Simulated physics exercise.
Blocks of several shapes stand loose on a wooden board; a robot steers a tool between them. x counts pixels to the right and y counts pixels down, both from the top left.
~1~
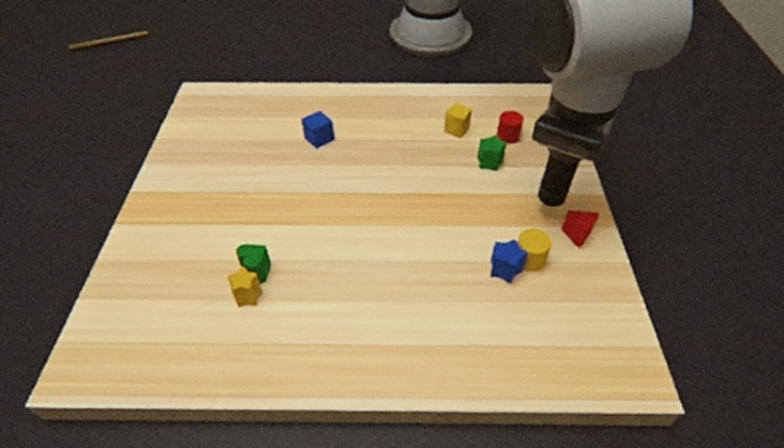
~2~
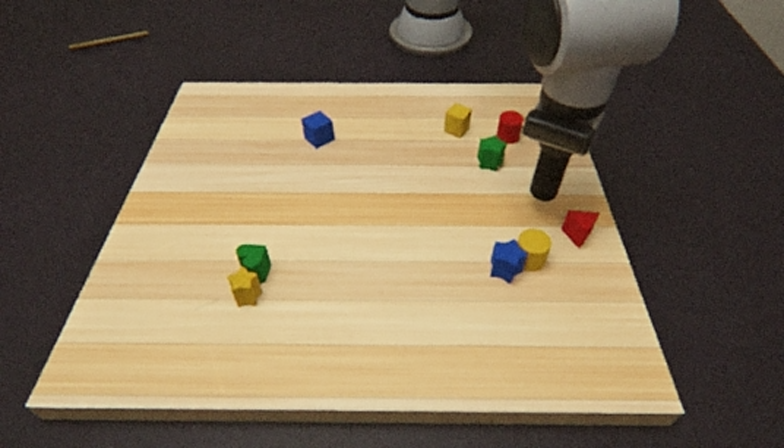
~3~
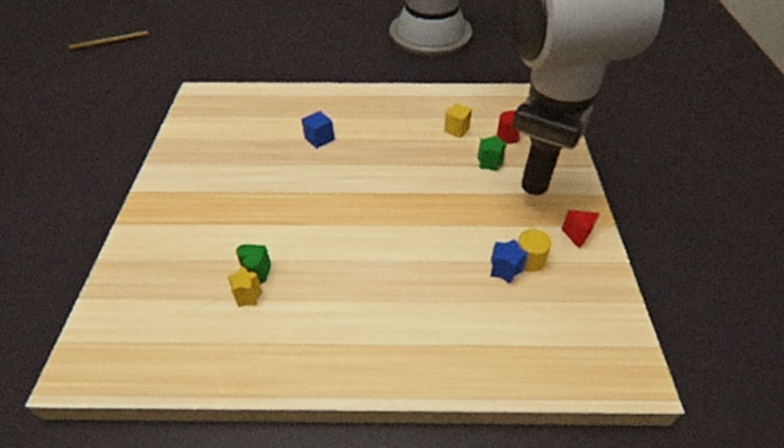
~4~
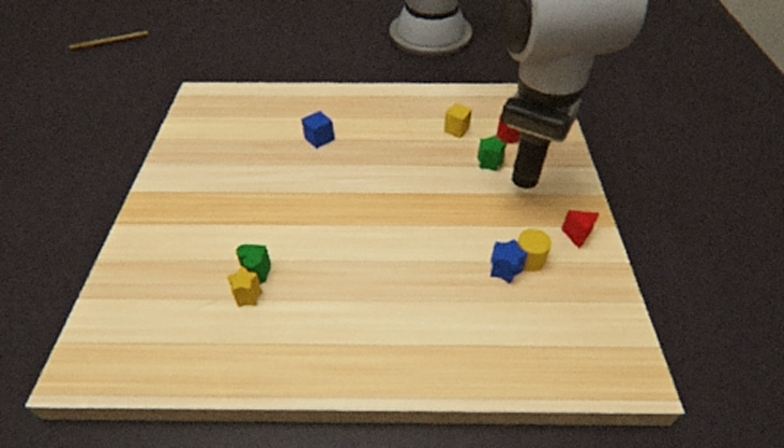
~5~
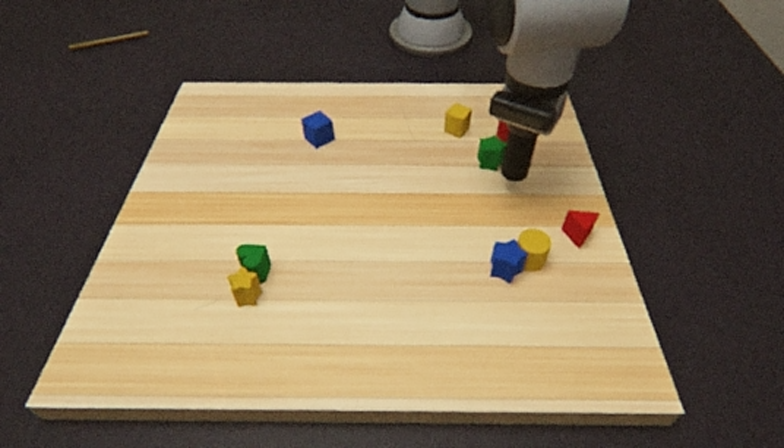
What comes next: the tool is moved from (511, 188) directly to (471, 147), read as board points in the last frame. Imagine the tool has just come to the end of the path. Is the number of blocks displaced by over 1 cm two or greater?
My answer is yes.
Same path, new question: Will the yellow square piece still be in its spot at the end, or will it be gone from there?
My prediction: It moves.
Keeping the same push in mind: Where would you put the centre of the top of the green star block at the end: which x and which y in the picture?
It will end up at (468, 114).
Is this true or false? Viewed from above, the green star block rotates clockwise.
True
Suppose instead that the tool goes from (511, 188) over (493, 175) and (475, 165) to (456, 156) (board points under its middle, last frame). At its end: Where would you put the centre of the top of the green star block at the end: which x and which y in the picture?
My prediction: (474, 127).
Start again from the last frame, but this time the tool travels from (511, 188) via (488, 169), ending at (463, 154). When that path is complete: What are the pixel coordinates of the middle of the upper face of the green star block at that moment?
The spot you're after is about (475, 123) in the image.
The first path, step by step. Halfway along, tool (493, 152); green star block (483, 130), turned 15° clockwise.
At the end, tool (473, 133); yellow square piece (452, 104); green star block (468, 114), turned 45° clockwise; red disc not moved.
